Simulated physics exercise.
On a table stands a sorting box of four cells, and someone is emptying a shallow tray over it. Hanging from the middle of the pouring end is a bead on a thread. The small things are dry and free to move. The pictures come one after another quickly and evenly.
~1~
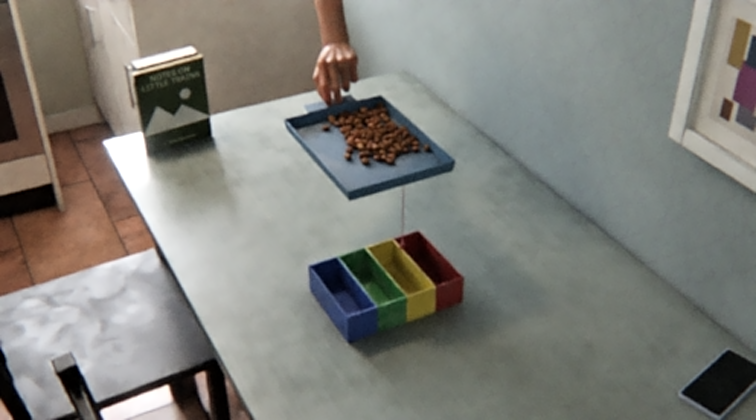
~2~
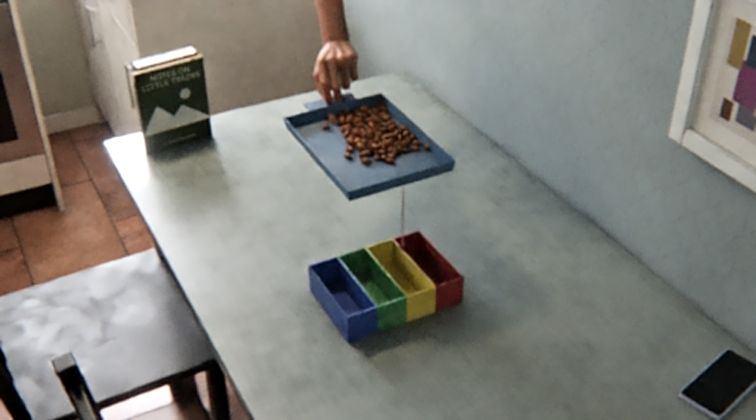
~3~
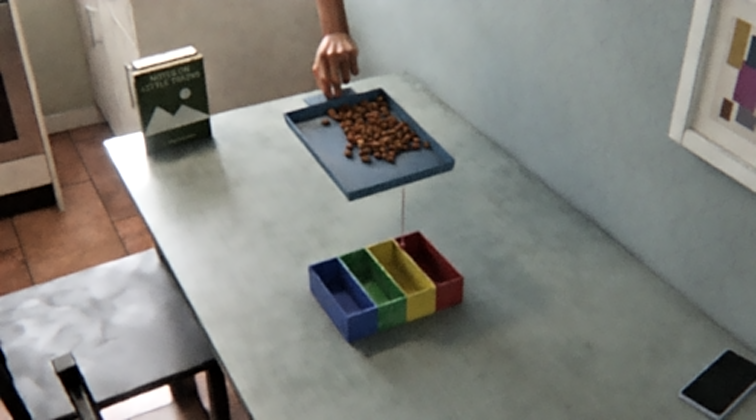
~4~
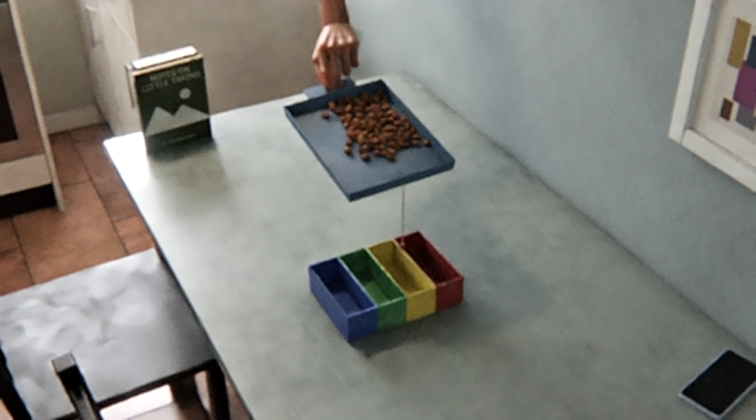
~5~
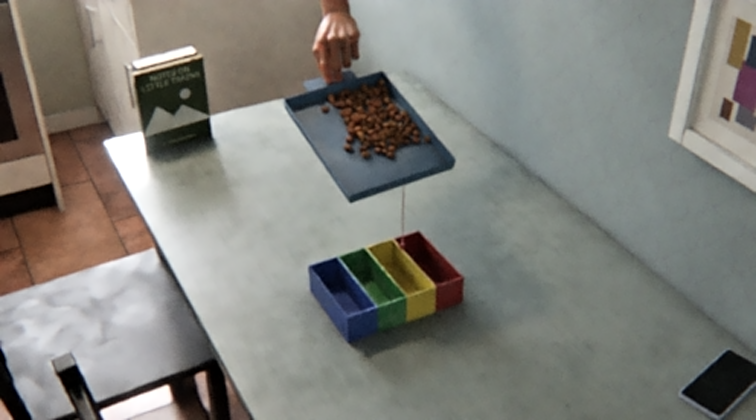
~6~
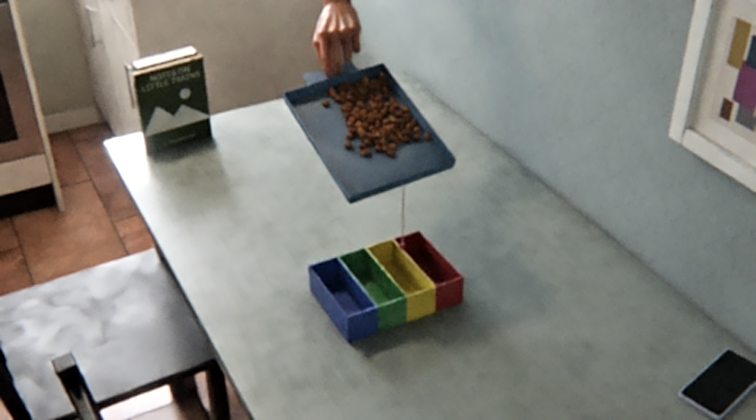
A hand raising the back of a blue tray of brown kibble, gradually tilting it above a four-coloured sorting box.
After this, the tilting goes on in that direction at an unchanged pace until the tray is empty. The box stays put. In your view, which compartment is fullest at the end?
Fullest: The green compartment.
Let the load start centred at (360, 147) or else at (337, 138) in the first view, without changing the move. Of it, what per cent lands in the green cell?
First case: Some 60 %; second case: Some 50 %.
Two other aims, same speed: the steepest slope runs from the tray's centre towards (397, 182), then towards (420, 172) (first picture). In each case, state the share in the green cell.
Shares, approx.: 20 %, then 0 %.
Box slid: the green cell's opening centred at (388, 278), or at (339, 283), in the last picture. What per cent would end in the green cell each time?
Approximately 40 percent, followed by approximately 10 percent.
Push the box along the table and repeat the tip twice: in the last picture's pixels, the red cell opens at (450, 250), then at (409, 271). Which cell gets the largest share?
Result 1: Blue. Result 2: The cell in yellow.
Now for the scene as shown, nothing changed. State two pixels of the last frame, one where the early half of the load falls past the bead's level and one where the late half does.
I'd say close to (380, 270) at first and close to (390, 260) later on.
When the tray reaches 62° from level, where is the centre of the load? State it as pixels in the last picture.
The middle of the pieces lands at roughly (386, 185).
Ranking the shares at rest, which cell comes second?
The answer here is the yellow one.
Just after the last frame, tray tipped steeply; the larger part on the tray; just a few in the red cell; about a tenth falling or outside the box.
A moment on, tray tipped past a quarter turn; roughly a third on the tray; roughly a quarter in the green cell; about a tenth in the yellow cell; about a tenth in the blue cell; about a tenth in the red cell; about a tenth falling or outside the box.
Further on, tray tipped past a quarter turn; roughly half in the green cell; roughly a quarter in the yellow cell; about a tenth in the red cell; about a tenth in the blue cell; about a tenth falling or outside the box.
When it is over, tray tipped past a quarter turn; roughly half in the green cell; roughly a quarter in the yellow cell; about a tenth in the red cell; about a tenth in the blue cell; about a tenth outside the box.
